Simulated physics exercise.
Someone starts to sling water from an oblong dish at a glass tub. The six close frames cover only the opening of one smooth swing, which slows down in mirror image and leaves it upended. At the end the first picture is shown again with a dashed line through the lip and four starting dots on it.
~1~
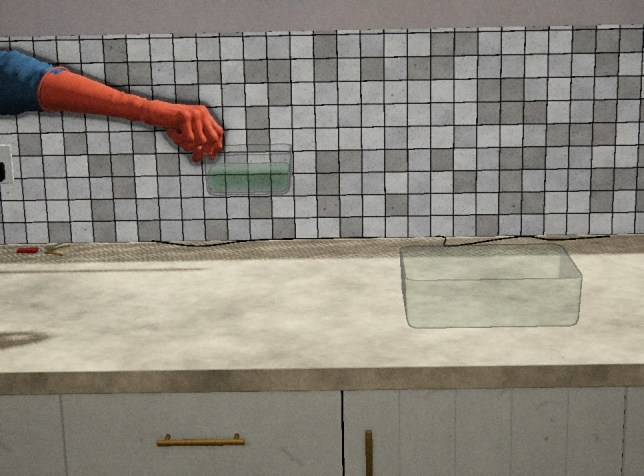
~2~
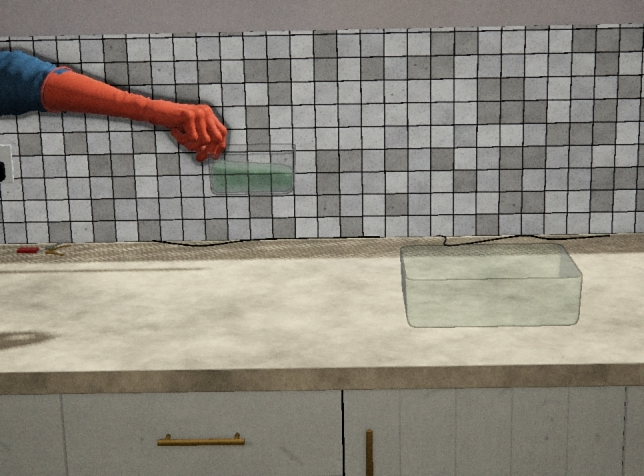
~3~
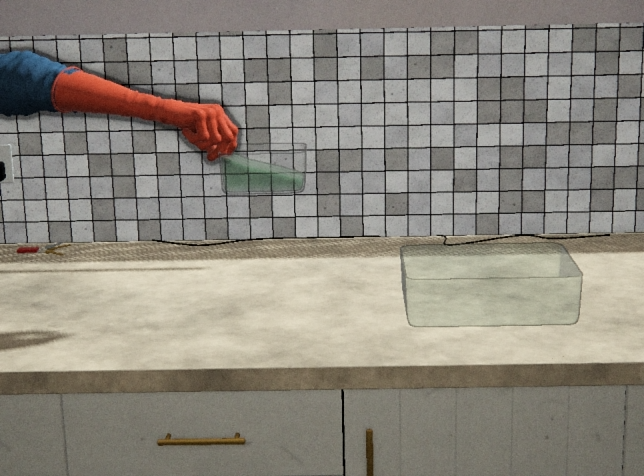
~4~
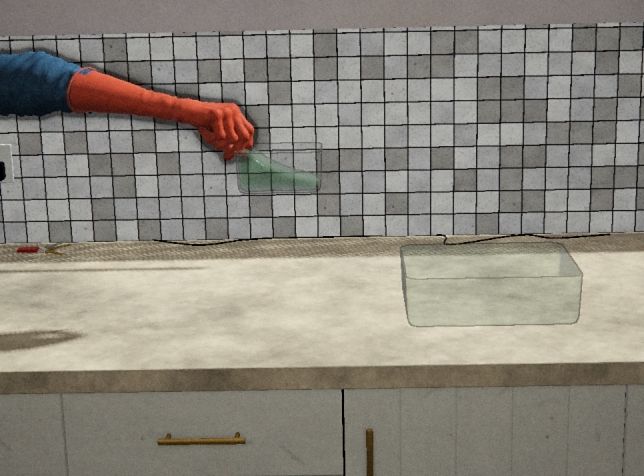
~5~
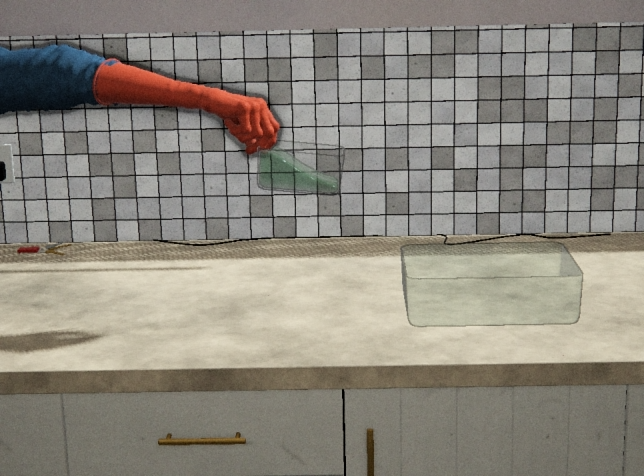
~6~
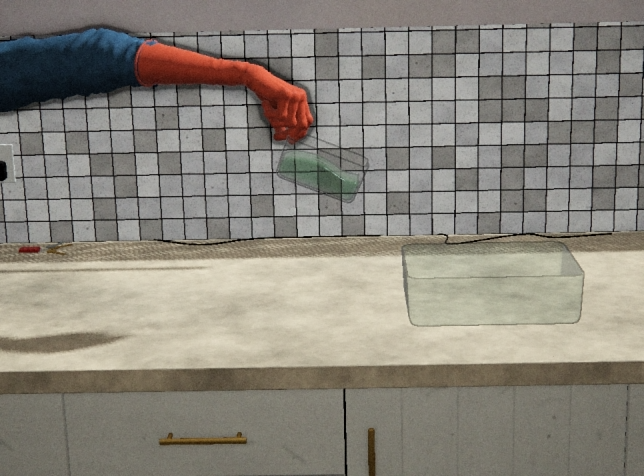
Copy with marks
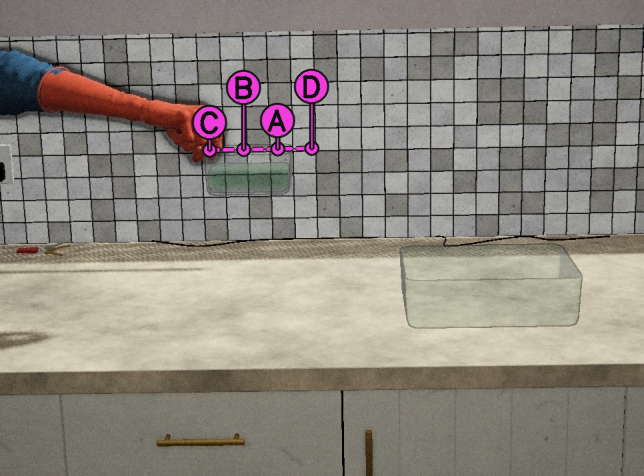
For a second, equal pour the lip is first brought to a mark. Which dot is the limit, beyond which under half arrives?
The answer is place B.
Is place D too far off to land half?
No.
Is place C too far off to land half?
Yes, it does.
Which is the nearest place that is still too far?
That would be C.
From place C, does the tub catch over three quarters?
No, less.
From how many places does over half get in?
Three of them.
On the marked copy, A at (277, 148); B at (243, 149); C at (209, 150); D at (311, 148).
Choosing A, about 75 % lands in the tub, 12 % falls short and 13 % goes beside or beyond.
Choosing B, about 69 % lands in the tub, 22 % falls short and 9 % goes beside or beyond.
Choosing C, about 36 % lands in the tub, 58 % falls short and 6 % goes beside or beyond.
Choosing D, about 86 % lands in the tub, 4 % falls short and 10 % goes beside or beyond.
